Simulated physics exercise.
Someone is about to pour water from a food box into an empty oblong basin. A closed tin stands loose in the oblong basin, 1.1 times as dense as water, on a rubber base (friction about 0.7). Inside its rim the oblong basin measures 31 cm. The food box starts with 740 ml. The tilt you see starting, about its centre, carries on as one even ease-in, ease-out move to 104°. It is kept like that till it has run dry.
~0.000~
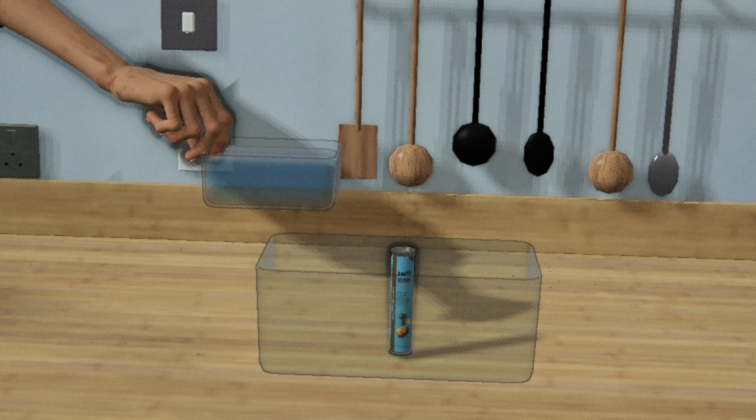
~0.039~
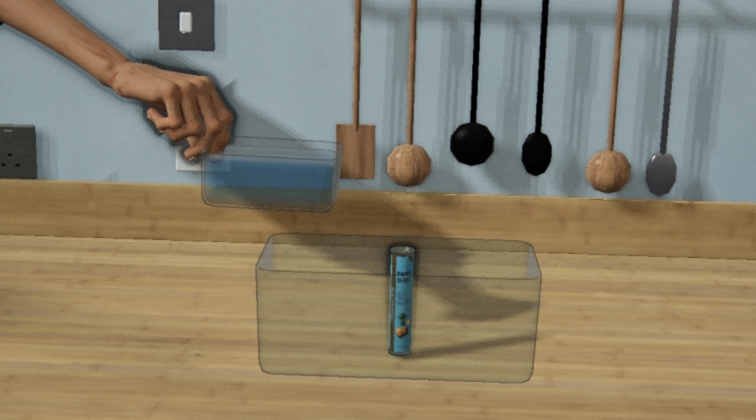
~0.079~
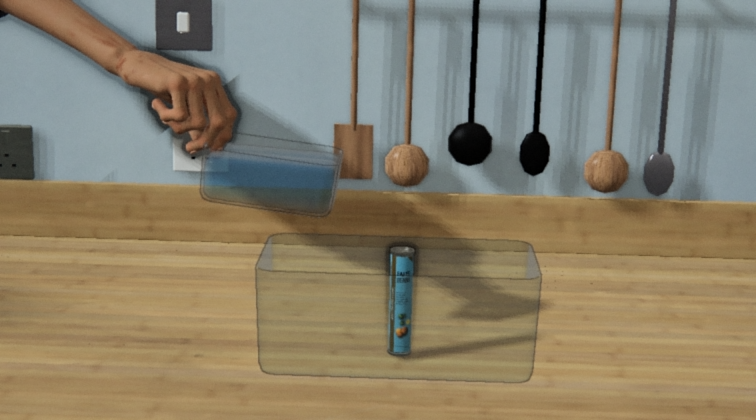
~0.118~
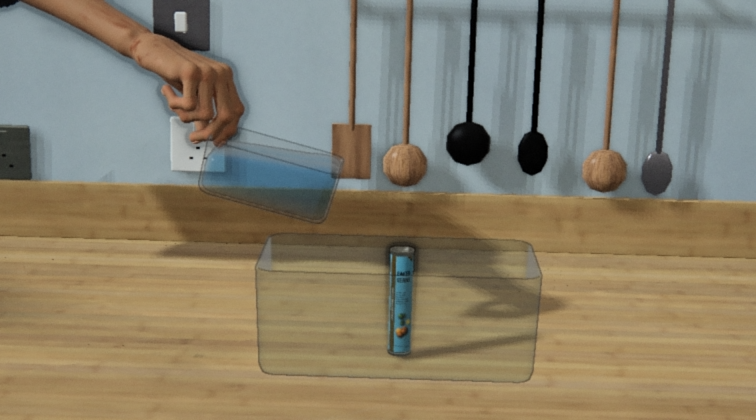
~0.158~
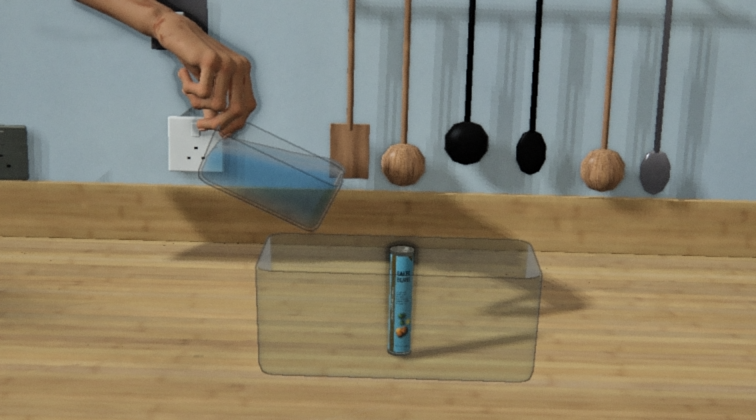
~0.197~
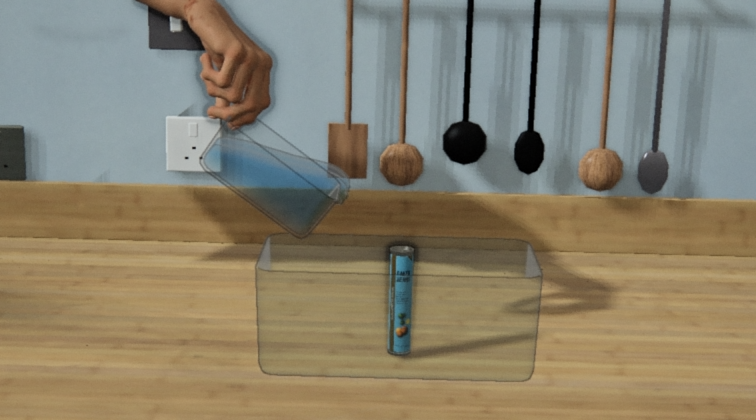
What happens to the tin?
It topples.
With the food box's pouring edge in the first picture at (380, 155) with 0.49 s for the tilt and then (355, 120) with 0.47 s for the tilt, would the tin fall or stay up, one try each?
First it topples; then it topples.
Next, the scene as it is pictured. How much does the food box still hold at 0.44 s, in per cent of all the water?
Near 10 in a hundred.
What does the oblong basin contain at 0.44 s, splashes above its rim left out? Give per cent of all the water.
About 74 per cent.
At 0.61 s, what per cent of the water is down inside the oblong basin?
Near 96 in a hundred.
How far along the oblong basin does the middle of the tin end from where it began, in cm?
Some 8.5 cm.
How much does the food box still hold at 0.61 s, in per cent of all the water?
About 2 per cent.
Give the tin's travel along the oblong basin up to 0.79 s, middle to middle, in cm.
About 5 cm.
Then, 0.44 s in, the tilt is 101° and 10 per cent is still to pour; the tin stands where it began.
Then, 0.61 s in, the tilt is 104° and 2 per cent is still to pour; the tin leans 15°.
Then, 0.79 s in, the tilt is 104° and 0 per cent is still to pour; the tin leans 35°.
Then, 0.99 s in, the tilt is 104° and 0 per cent is still to pour; the tin lies on its side.
Finally, the tin lies on its side.
